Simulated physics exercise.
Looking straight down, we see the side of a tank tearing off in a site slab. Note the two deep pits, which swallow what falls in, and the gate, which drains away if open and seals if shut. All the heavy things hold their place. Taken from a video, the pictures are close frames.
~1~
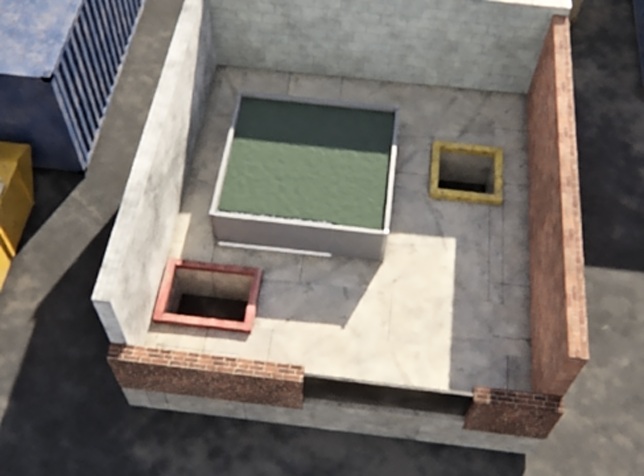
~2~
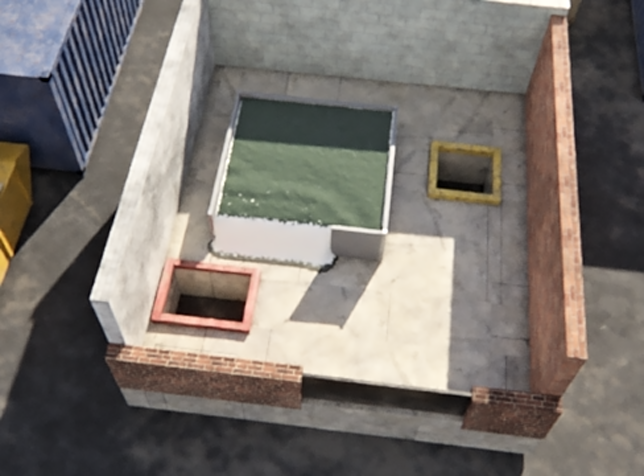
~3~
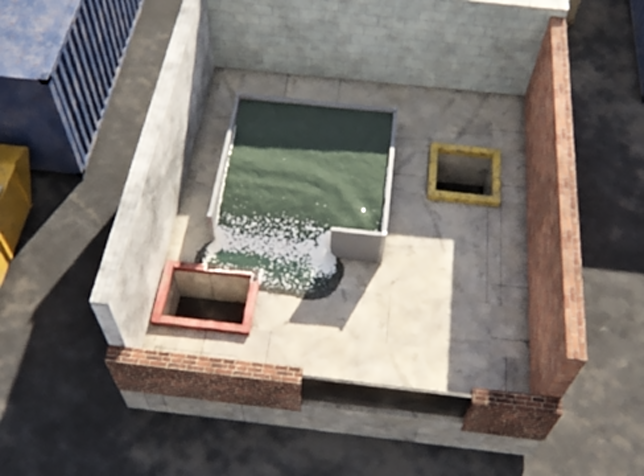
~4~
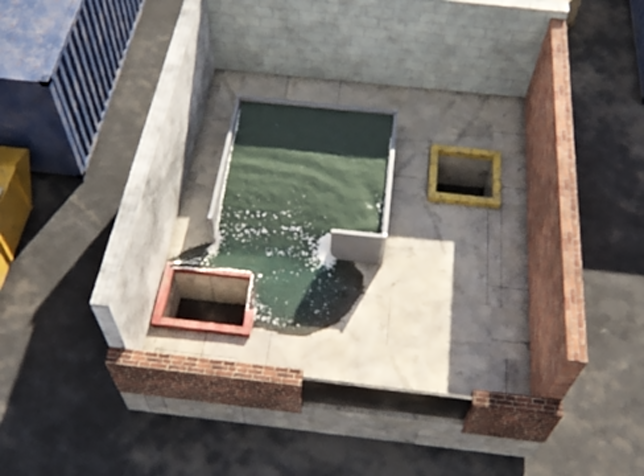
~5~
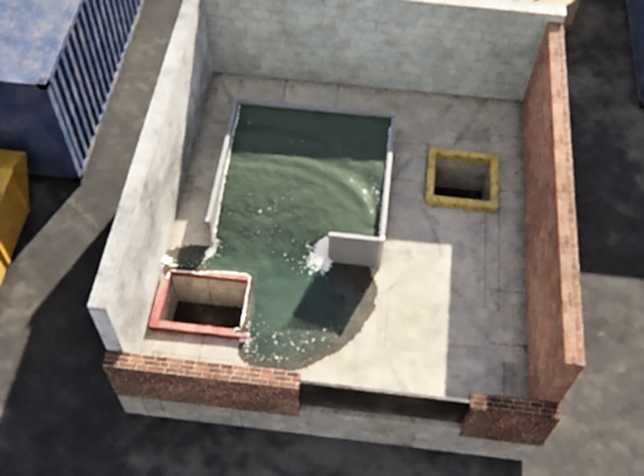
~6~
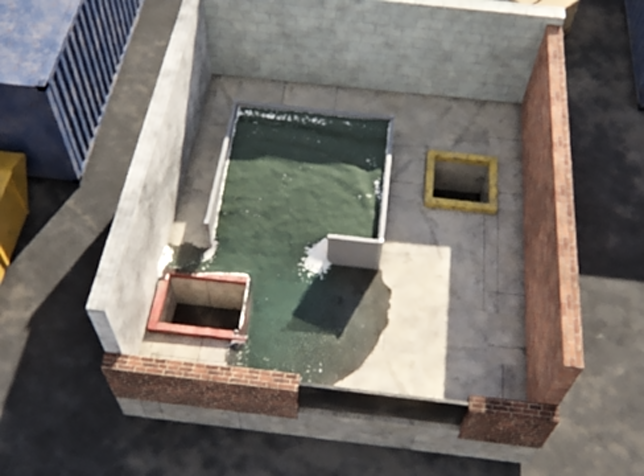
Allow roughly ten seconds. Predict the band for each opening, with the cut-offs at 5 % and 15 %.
Prediction: The gate falls below 5 %; the yellow pit falls below 5 %; the red pit falls above 15 %.
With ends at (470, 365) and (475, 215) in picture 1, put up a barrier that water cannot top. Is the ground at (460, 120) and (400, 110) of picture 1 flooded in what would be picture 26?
Going by the list, I'd say kept clear of the flood, then kept clear of the flood.
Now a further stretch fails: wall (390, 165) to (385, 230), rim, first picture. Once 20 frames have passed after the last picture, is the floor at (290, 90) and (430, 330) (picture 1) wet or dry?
First spot spared, second spot submerged.
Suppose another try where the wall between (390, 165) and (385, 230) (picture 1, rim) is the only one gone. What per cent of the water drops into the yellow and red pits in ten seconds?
Near enough: Yellow 4 percent, red 15 percent.
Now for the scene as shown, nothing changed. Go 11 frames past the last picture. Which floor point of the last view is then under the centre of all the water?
Somewhere near (295, 250).
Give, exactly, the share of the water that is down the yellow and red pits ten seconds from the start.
Estimates: 0 % and 40 %.
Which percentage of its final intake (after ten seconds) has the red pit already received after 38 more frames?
About 90 %.
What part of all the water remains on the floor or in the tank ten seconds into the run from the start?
My reckoning gives about 60 %.
A moment on, water covers 25 % of the floor; the gate 0 %, the yellow pit 0 %, the red pit 9 %.
Next, water covers 40 % of the floor; the gate 0 %, the yellow pit 0 %, the red pit 17 %.
Then, water covers 60 % of the floor; the gate 0 %, the yellow pit 0 %, the red pit 27 %.
Later, water covers 85 % of the floor; the gate 0 %, the yellow pit 1 %, the red pit 36 %.
In the end, water covers 95 % of the floor; the gate 0 %, the yellow pit 1 %, the red pit 40 %.
